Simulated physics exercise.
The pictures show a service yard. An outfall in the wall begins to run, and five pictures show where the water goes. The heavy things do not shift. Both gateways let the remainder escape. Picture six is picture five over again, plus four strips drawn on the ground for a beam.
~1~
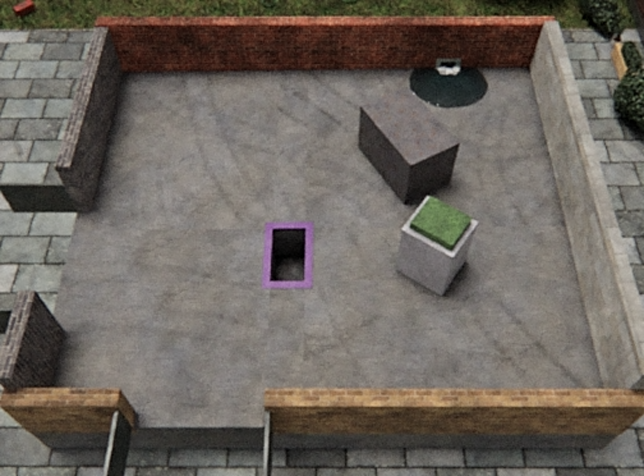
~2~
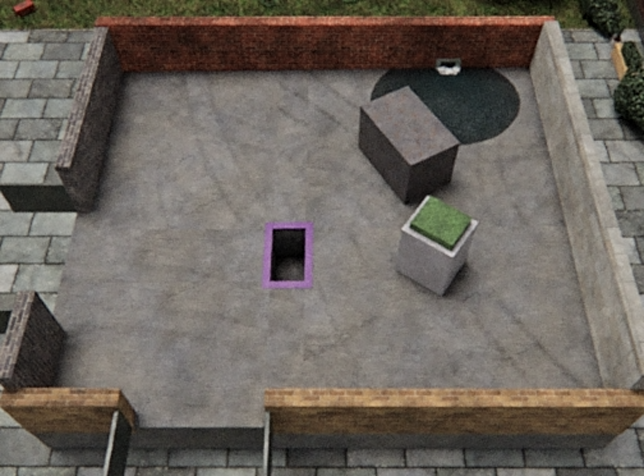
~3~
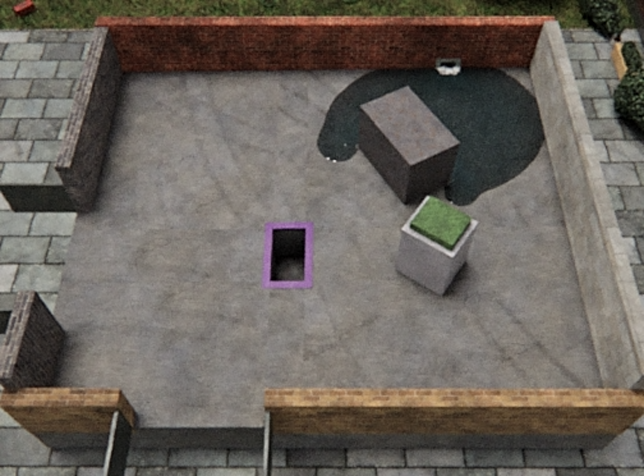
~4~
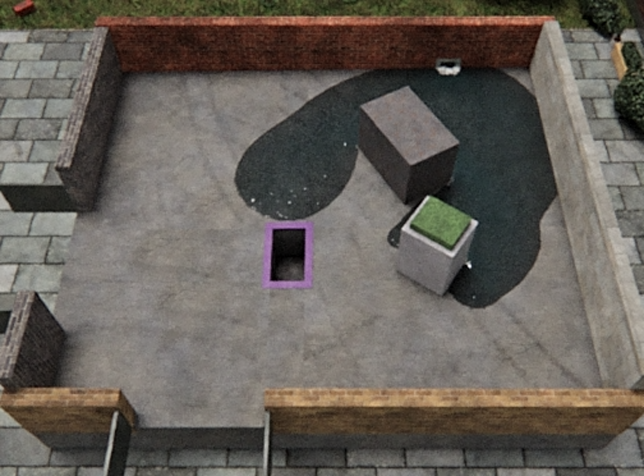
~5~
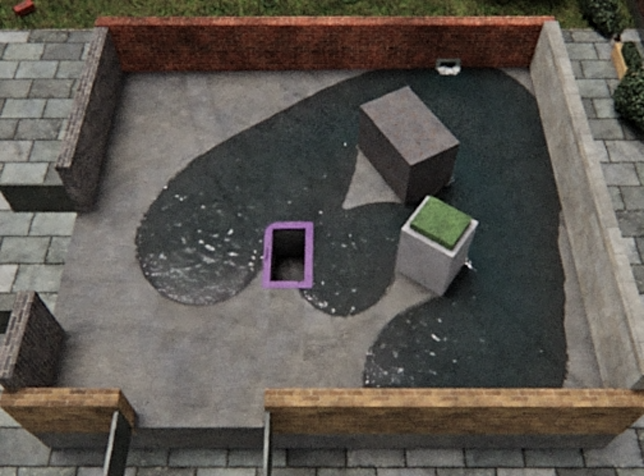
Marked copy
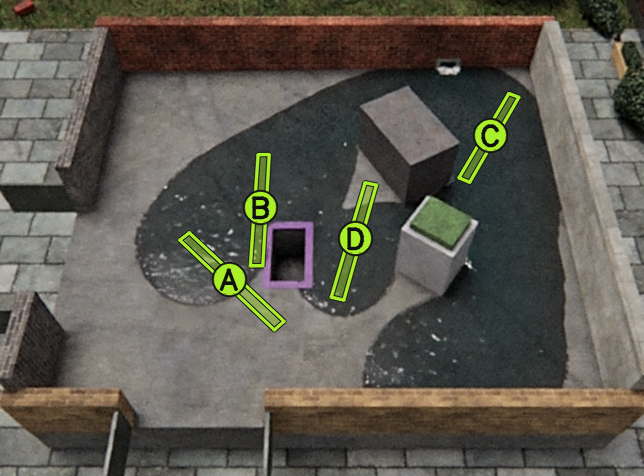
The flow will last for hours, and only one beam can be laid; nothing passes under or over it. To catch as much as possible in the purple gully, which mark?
Position B does it best.
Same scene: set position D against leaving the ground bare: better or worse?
It is worse.
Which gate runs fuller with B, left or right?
The right one.
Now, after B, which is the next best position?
It is A.
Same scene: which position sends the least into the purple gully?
Position D.
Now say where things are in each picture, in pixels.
The first picture shows outfall at (448, 64); purple gully at (288, 254); open gate at (202, 411); open gate at (78, 267); 2 % of the ground under water, visible out to (437, 102); purple gully still dry.
In the second picture, 8 % of the ground under water, visible out to (485, 138); purple gully still dry.
In the third picture, 16 % of the ground under water, visible out to (456, 198); purple gully still dry.
In the fourth picture, 28 % of the ground under water, visible out to (481, 298); purple gully still dry.
In the fifth picture, 50 % of the ground under water, visible out to (143, 261); purple gully taking water.
In lime, A from (184, 236) to (279, 325); B from (256, 265) to (263, 154); C from (464, 180) to (513, 95); D from (337, 298) to (370, 183).
With A, about 20 % of the stream goes into the purple gully, about 79 % out by the gates.
With B, about 34 % of the stream goes into the purple gully, about 65 % out by the gates.
With C, about 11 % of the stream goes into the purple gully, about 89 % out by the gates.
With D, about 7 % of the stream goes into the purple gully, about 93 % out by the gates.
